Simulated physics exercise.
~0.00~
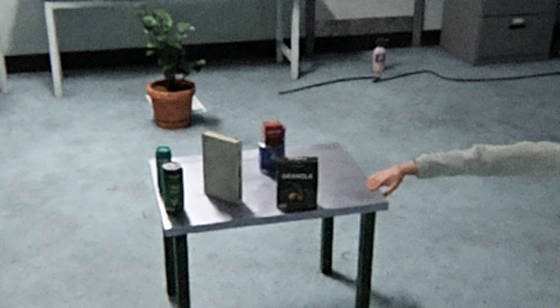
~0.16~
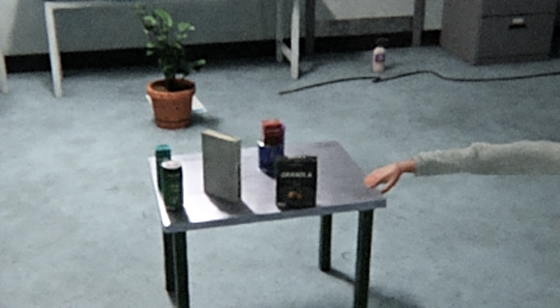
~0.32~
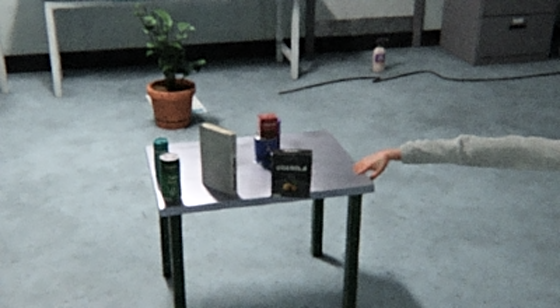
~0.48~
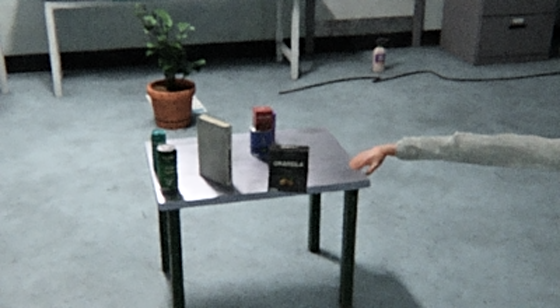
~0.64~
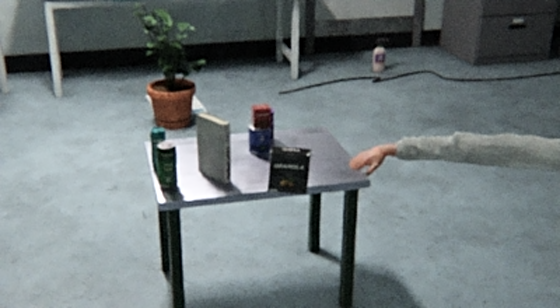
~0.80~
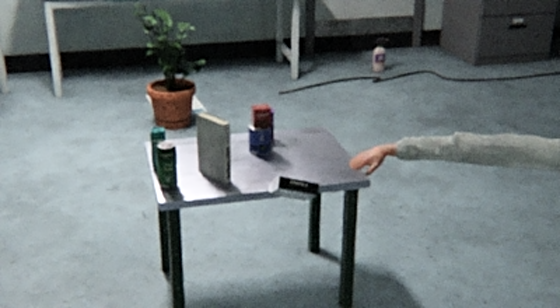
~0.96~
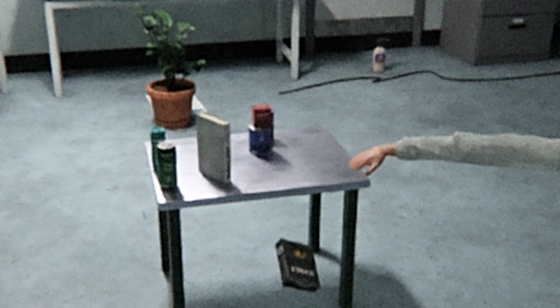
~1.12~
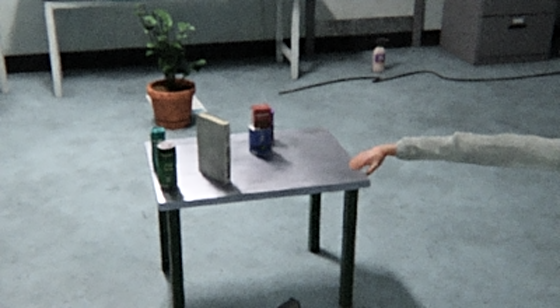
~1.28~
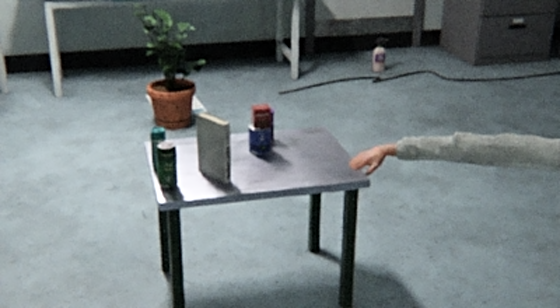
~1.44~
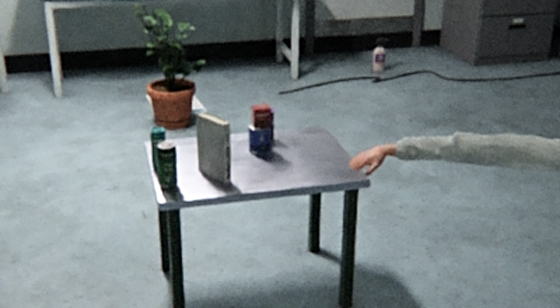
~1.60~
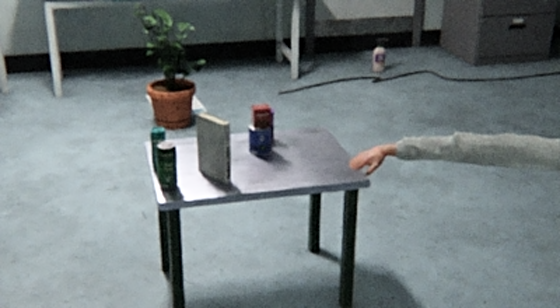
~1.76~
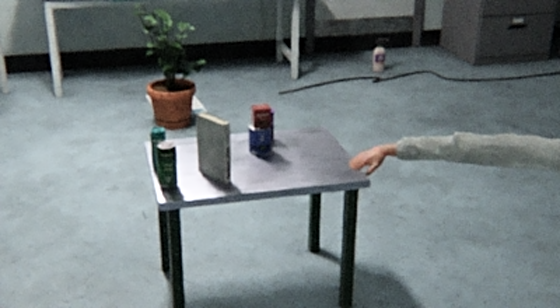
A black packet tips off a table shoved by a hand, while the rest stay.
